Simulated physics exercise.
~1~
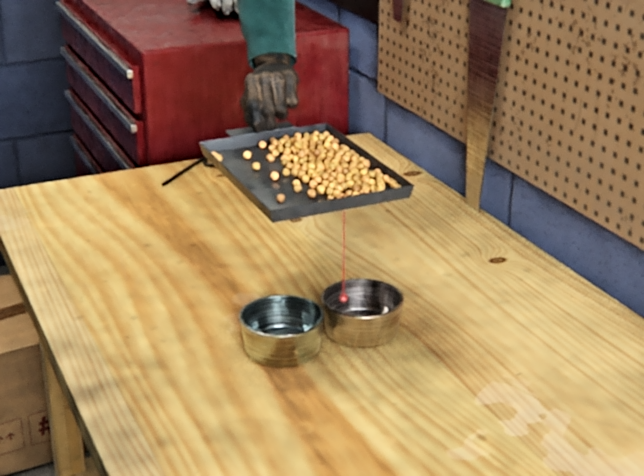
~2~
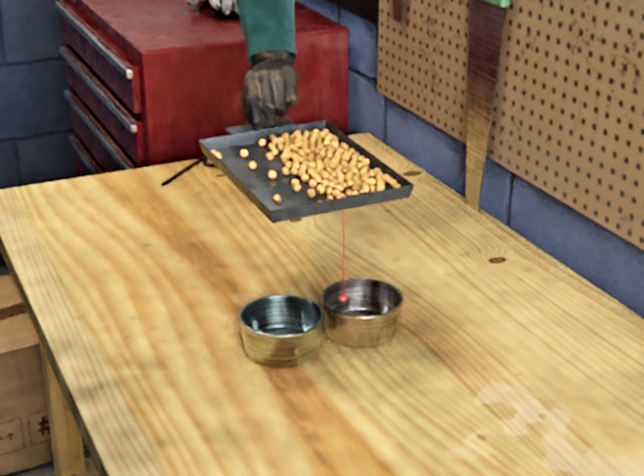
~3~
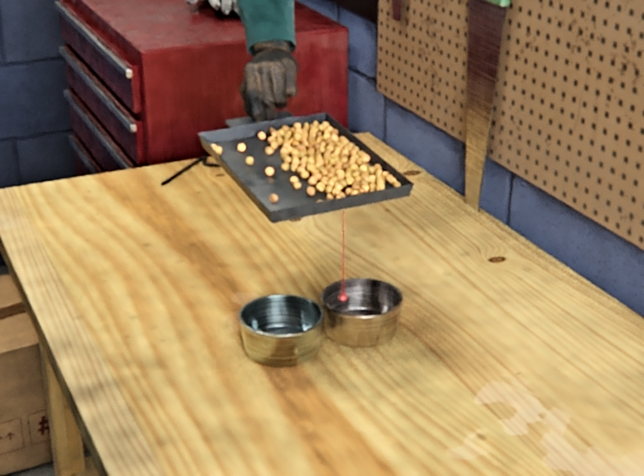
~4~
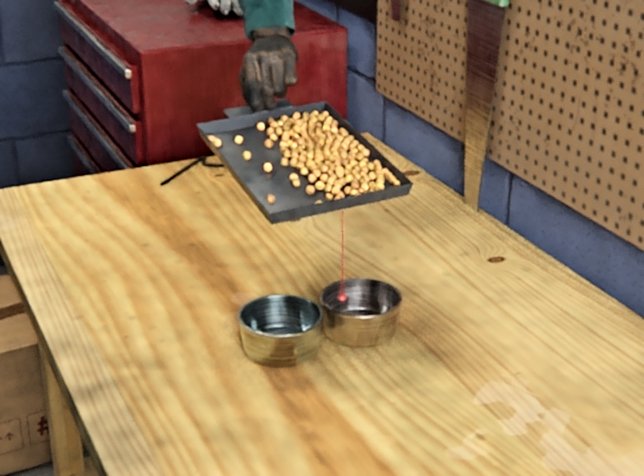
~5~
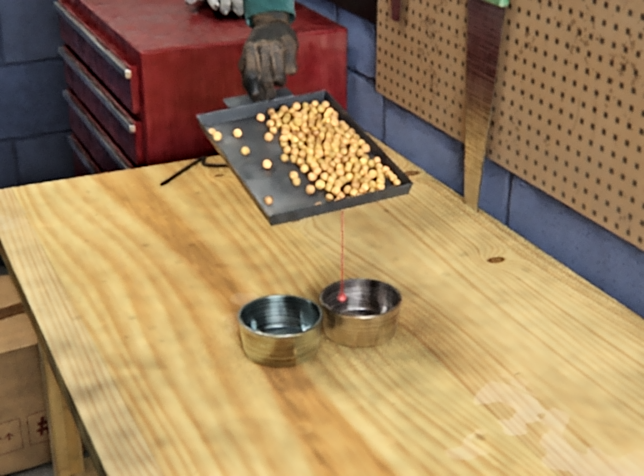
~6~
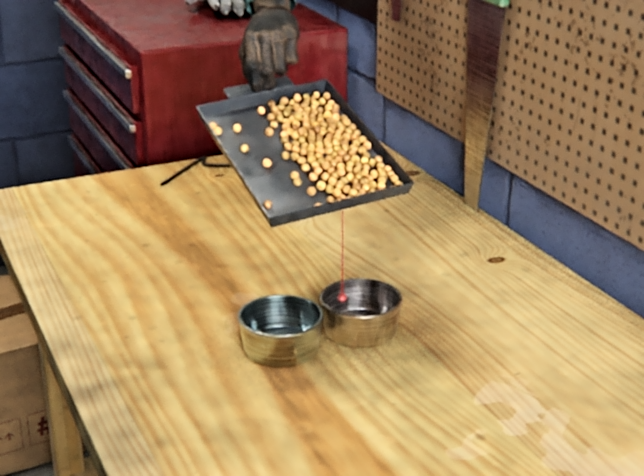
A gloved hand held a dark tray of round wooden beads above two metal dishes on a wooden table, then gradually raised its back end, slanting the tray more steeply toward the front.
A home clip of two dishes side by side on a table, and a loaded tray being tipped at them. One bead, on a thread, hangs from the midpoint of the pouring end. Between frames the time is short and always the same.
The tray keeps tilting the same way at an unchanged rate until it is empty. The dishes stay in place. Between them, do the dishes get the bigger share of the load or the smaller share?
The greater share is going to end up outside the dishes.
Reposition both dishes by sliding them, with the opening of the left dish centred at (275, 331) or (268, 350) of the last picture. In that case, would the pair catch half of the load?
One: The larger part. Two: The larger part.
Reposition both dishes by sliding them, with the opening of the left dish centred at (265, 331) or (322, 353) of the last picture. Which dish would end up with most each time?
In turn: The left one; the left-hand dish.
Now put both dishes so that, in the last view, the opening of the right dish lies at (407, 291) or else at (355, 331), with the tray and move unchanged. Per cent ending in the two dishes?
Roughly 0 per cent, then roughly 80 per cent.
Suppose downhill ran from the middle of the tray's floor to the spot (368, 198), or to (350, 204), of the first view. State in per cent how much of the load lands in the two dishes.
0 % and 0 %.
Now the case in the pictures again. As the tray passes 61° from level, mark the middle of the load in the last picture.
Centre estimate: (317, 200).
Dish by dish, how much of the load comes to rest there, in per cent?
Roughly: Left 10 %, right 0 %.
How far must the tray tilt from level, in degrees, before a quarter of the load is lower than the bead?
Angle reached: About 70°.
Soon after the last picture, tray tipped steeply; most on the tray; a small part outside both; about a quarter in the air.
A little later, tray tipped past a quarter turn; a stray few on the tray; a small part in the left dish; most outside both; a small part in the air.
Later still, tray tipped past a quarter turn; a small part in the left dish; a stray few in the right dish; most outside both.
By the end, tray tipped past a quarter turn; a small part in the left dish; a stray few in the right dish; most outside both.
